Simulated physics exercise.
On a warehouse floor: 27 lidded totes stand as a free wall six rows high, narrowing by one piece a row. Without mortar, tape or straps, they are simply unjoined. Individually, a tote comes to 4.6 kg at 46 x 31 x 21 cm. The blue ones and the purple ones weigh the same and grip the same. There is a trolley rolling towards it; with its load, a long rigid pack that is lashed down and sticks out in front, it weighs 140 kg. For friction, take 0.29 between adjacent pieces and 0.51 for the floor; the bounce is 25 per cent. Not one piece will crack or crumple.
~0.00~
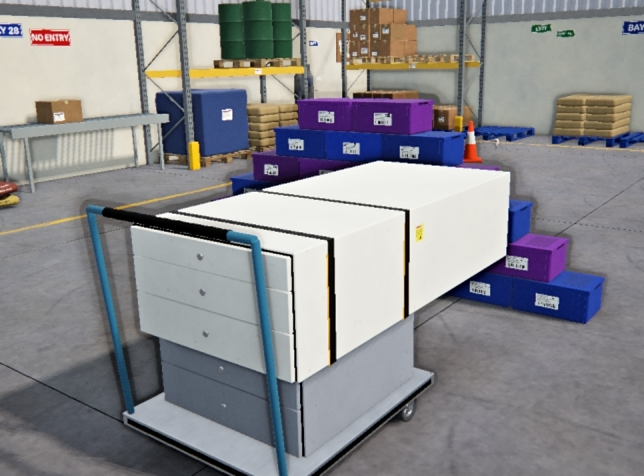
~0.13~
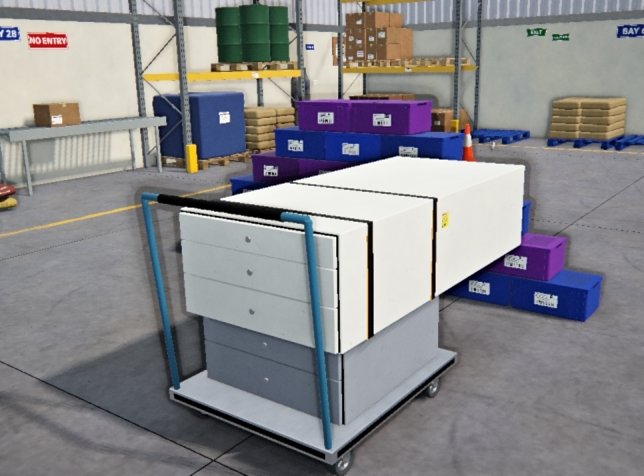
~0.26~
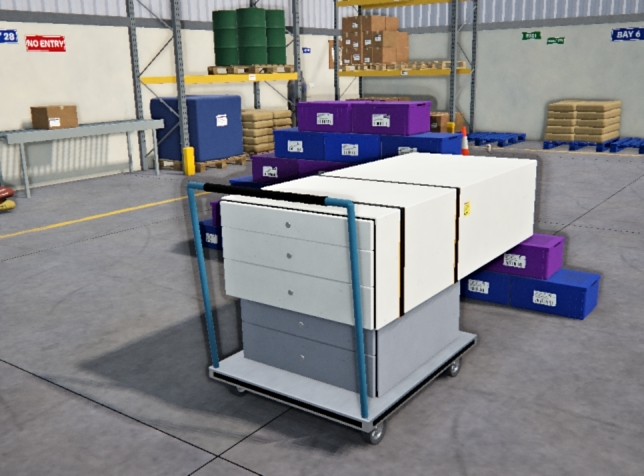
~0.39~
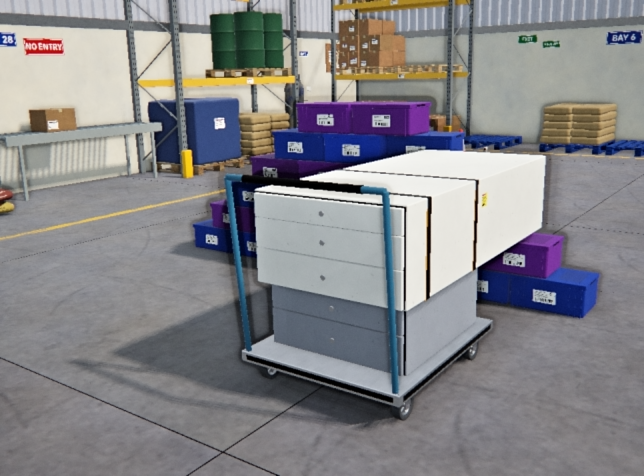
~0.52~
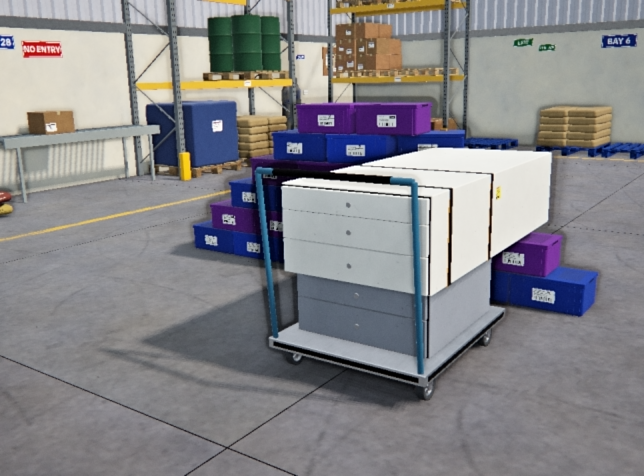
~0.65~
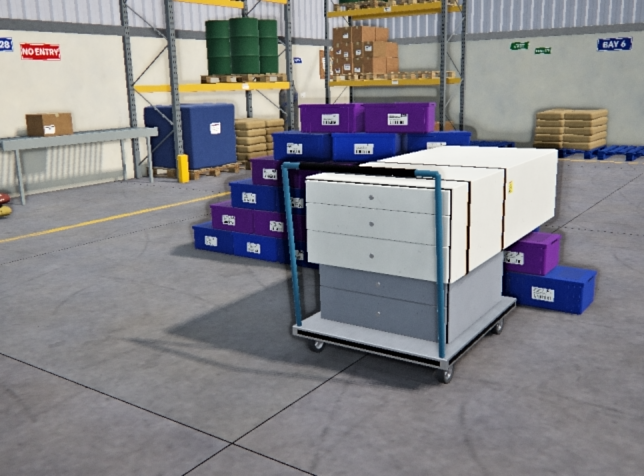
In the video, a flat trolley carrying a long white pack strapped over grey drawers rolls away across a warehouse floor toward a stepped wall of blue and purple totes, and the pack's front end pushes in, slightly shifting some totes.
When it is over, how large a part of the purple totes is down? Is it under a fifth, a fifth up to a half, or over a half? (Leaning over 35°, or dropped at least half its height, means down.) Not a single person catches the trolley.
It is a fifth up to a half.
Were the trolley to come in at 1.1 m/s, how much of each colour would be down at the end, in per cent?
Down at the end: Blue 30 per cent, purple 40 per cent.
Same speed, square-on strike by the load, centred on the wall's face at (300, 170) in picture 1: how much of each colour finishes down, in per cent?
Blue 40 %, purple 40 %.
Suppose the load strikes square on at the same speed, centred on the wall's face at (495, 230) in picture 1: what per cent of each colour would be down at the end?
In that case, blue 30 and purple 50 in a hundred end down.
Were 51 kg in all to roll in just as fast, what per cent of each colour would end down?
Blue 30, purple 30 %.
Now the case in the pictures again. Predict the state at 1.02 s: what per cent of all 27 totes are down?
It's 15 percent at that point.
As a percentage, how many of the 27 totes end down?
Around 30 per cent, I'd say.
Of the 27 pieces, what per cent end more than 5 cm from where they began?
Fraction: 50 %.
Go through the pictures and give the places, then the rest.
In the first frame (we follow the side turned to the camera; the camera moves round a little), load (505, 200) 51 cm short of the wall; top purple tote (322, 116); top blue tote (351, 147); no piece has moved.
Load (520, 192) 30 cm short of the wall; top purple tote (322, 117), in the second frame.
Load (532, 185) 9 cm short of the wall; top purple tote (321, 118), in the third frame.
Load (541, 179) 10 cm into the wall's line; top purple tote (322, 119); 4 stirred so far, in the fourth frame.
Load (548, 175) 27 cm into the wall's line; top purple tote (322, 120); top blue tote (355, 150) displaced 23 mm; 7 stirred so far, in the fifth frame.
Load (554, 171) 43 cm into the wall's line; top purple tote (326, 119) displaced 25 mm; top blue tote (363, 148) displaced 56 mm; 9 stirred so far, in the sixth frame.
Around 1.02 s, load 86 cm past the wall's line, still rolling; 1 of the 12 purple totes down (4 of 27 in all colours); top purple tote tipped 22°; top blue tote tipped 23°.
Around 1.46 s, load 1.15 m past the wall's line, still rolling; 4 of the 12 purple totes down (8 of 27 in all colours); top purple tote tipped 33°, 42 cm lower; top blue tote tipped 38°, 44 cm lower.
Finally (4.2 s), load 1.21 m past the wall's line, stopped; 4 of the 12 purple totes down (8 of 27 in all colours); top purple tote tipped 41°, 96 cm lower; top blue tote tipped 40°, 69 cm lower. That is 33 per cent. Seen by the last camera, middles, top purple tote near (381, 210), top blue tote near (414, 217).
